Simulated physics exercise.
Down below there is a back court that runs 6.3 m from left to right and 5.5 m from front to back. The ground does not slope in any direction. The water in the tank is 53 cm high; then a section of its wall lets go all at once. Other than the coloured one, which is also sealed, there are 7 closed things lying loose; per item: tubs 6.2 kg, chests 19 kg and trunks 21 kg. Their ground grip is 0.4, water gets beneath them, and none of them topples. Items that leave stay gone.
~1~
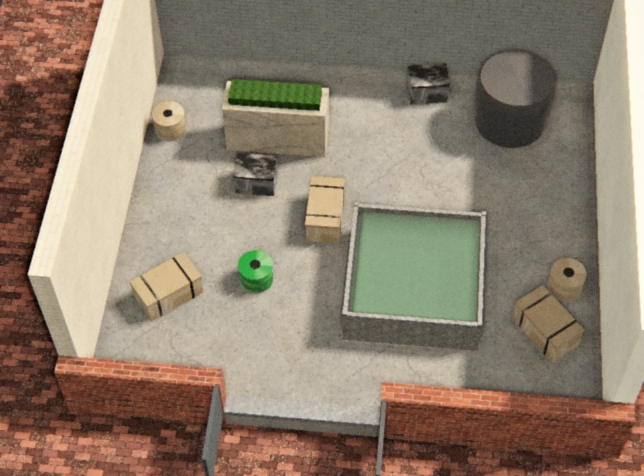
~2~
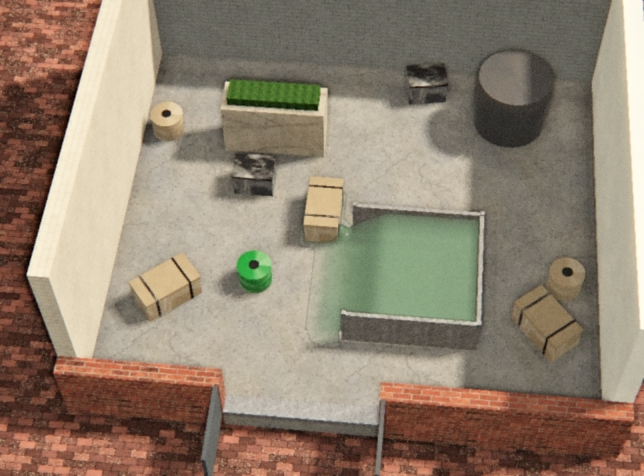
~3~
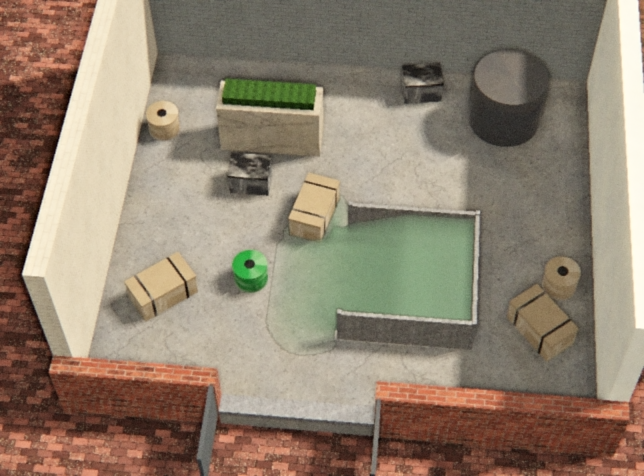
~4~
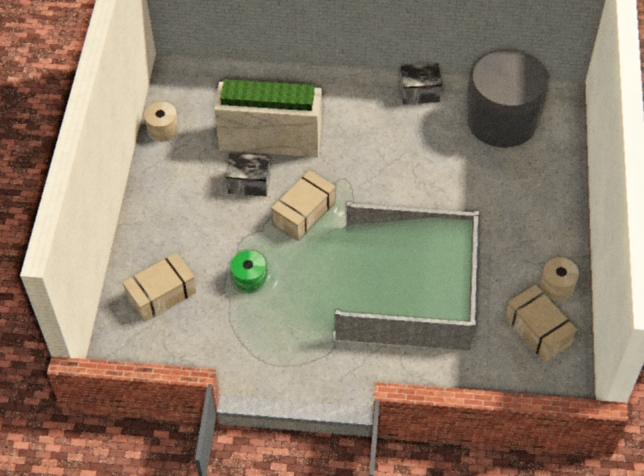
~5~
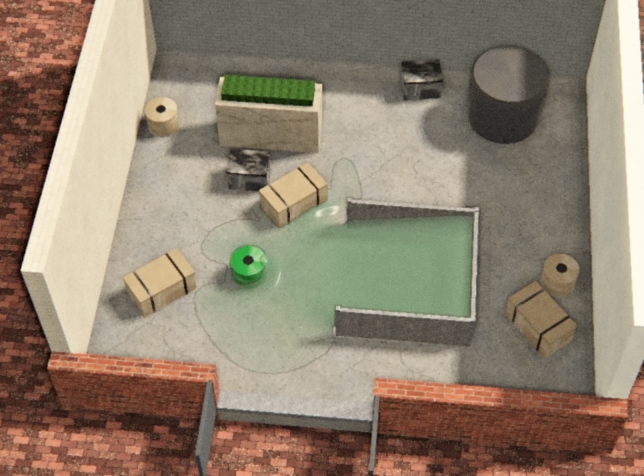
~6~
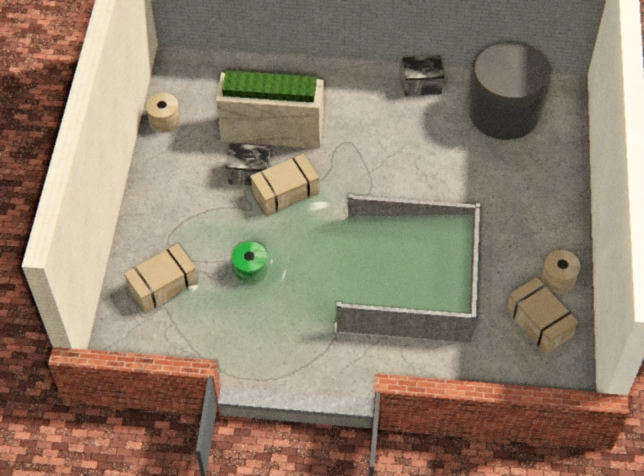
Greenish water spilling from the open left side of a walled tank, spreading across a courtyard floor, turning and pushing a crate.
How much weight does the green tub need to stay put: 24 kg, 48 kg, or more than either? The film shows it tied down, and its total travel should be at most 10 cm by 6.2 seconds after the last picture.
Watching this, I'd bet no version stays within bounds.
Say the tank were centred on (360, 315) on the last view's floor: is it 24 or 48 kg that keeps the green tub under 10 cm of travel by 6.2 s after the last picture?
Result, then: Both fail.
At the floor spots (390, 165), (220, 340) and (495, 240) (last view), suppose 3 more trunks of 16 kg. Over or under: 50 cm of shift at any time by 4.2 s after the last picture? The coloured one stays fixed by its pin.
Going through them in that order, the answers are not too far, too far and not too far.
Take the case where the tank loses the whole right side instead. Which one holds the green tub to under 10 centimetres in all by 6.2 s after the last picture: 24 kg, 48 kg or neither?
Note: Low mass sufficient.
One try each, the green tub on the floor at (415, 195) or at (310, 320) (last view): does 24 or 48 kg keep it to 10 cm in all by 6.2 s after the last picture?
Light one suffices, then no option.
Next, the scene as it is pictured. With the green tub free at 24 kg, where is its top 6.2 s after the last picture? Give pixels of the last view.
Roughly at pixel (165, 171).
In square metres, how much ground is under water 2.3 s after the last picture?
Wet area: Approx. 18 m2.
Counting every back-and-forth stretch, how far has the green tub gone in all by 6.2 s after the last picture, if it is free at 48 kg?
Total distance: Near 80 cm.
Then, 0.6 s after the last picture the green tub would be 97 cm from its start with 24 kg and 49 cm from its start with 48 kg; 10 cm of water round it then.
Then, 2.3 s after the last picture the green tub would be 170 cm from its start with 24 kg and 72 cm from its start with 48 kg; 13 cm of water round it then.
Then, 4.2 s after the last picture the green tub would be 182 cm from its start with 24 kg and 72 cm from its start with 48 kg; 8 cm of water round it then.
Then, 6.2 s after the last picture the green tub would be 182 cm from its start with 24 kg and 72 cm from its start with 48 kg; 6 cm of water round it then.
